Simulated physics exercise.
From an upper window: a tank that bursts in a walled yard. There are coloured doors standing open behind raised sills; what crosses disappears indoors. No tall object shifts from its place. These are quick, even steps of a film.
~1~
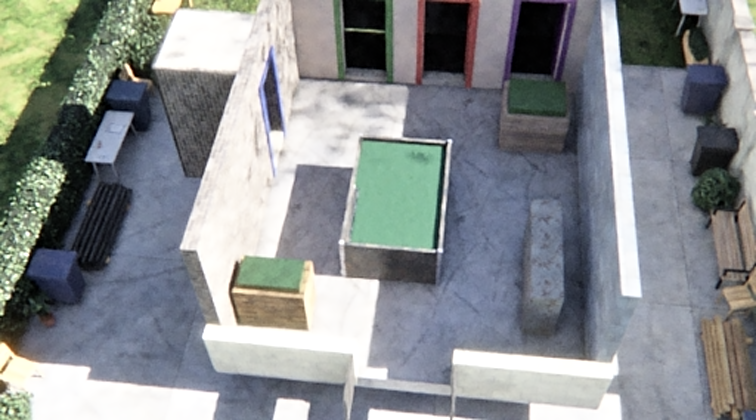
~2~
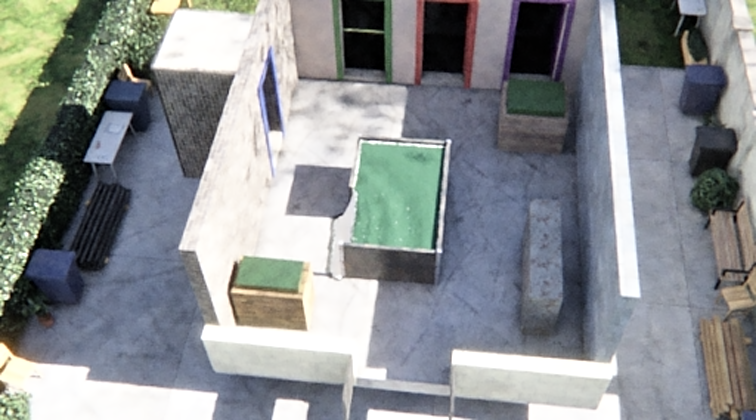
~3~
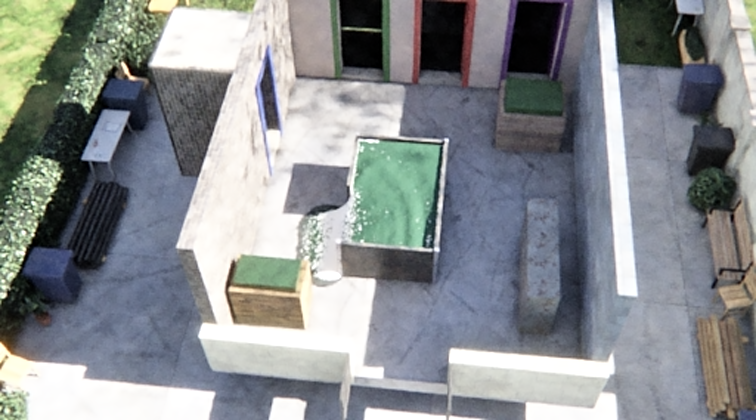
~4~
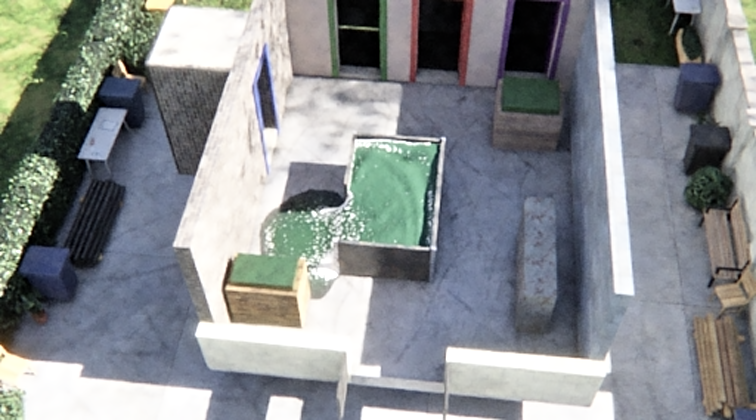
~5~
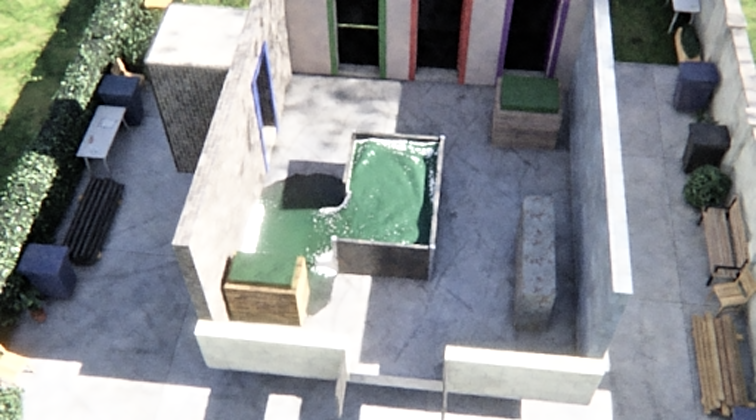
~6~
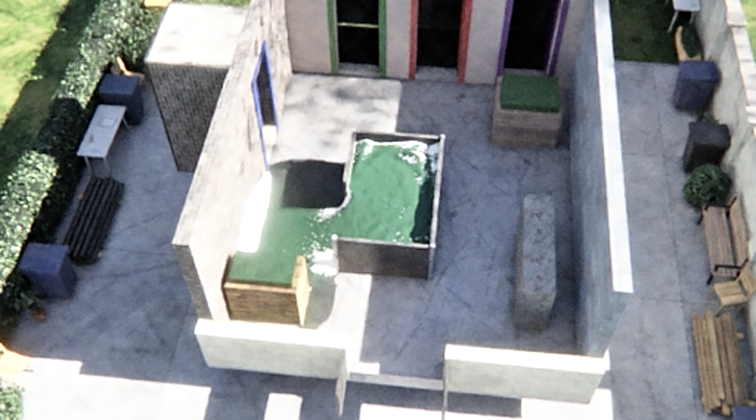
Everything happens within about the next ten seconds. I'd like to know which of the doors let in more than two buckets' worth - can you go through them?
At the end, red door: At most two buckets; green door: Over two buckets; purple door: At most two buckets; blue door: At most two buckets.
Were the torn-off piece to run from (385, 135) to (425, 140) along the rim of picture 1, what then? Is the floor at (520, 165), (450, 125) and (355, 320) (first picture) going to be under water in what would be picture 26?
Following the listed order, the three come out not reached, reached by the spill and not reached.
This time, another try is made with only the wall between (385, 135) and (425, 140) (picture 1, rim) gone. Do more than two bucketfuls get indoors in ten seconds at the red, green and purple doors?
Well, the red one breaks the limit, while the green one breaks the limit and the purple one stays within bounds.
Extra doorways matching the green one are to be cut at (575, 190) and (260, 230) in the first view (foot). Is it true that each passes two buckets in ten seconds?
Note, in sequence - door one ends up lower; door two ends up higher.
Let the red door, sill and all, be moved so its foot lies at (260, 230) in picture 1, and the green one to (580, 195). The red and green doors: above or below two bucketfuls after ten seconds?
In that case the red door runs over the limit and the green door keeps within bounds.
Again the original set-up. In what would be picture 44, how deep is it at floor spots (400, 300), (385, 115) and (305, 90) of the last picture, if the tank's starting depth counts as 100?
Going in order, roughly 2, 14 and 20 %.
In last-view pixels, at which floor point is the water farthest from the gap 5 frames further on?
Close to (286, 100).
A moment on, water covers 20 % of the floor; the red door not reached, the green door not reached, the purple door not reached, the blue door wet at the sill, nothing in.
Next, water covers 40 % of the floor; the red door not reached, the green door wet at the sill, nothing in, the purple door not reached, the blue door wet at the sill, nothing in.
Then, water covers 65 % of the floor; the red door wet at the sill, nothing in, the green door over two buckets in, the purple door not reached, the blue door wet at the sill, nothing in.
Later, water covers 90 % of the floor; the red door wet at the sill, nothing in, the green door far over two buckets in, the purple door wet at the sill, nothing in, the blue door wet at the sill, nothing in.
In the end, water covers 95 % of the floor; the red door wet at the sill, nothing in, the green door far over two buckets in, the purple door wet at the sill, nothing in, the blue door wet at the sill, nothing in.
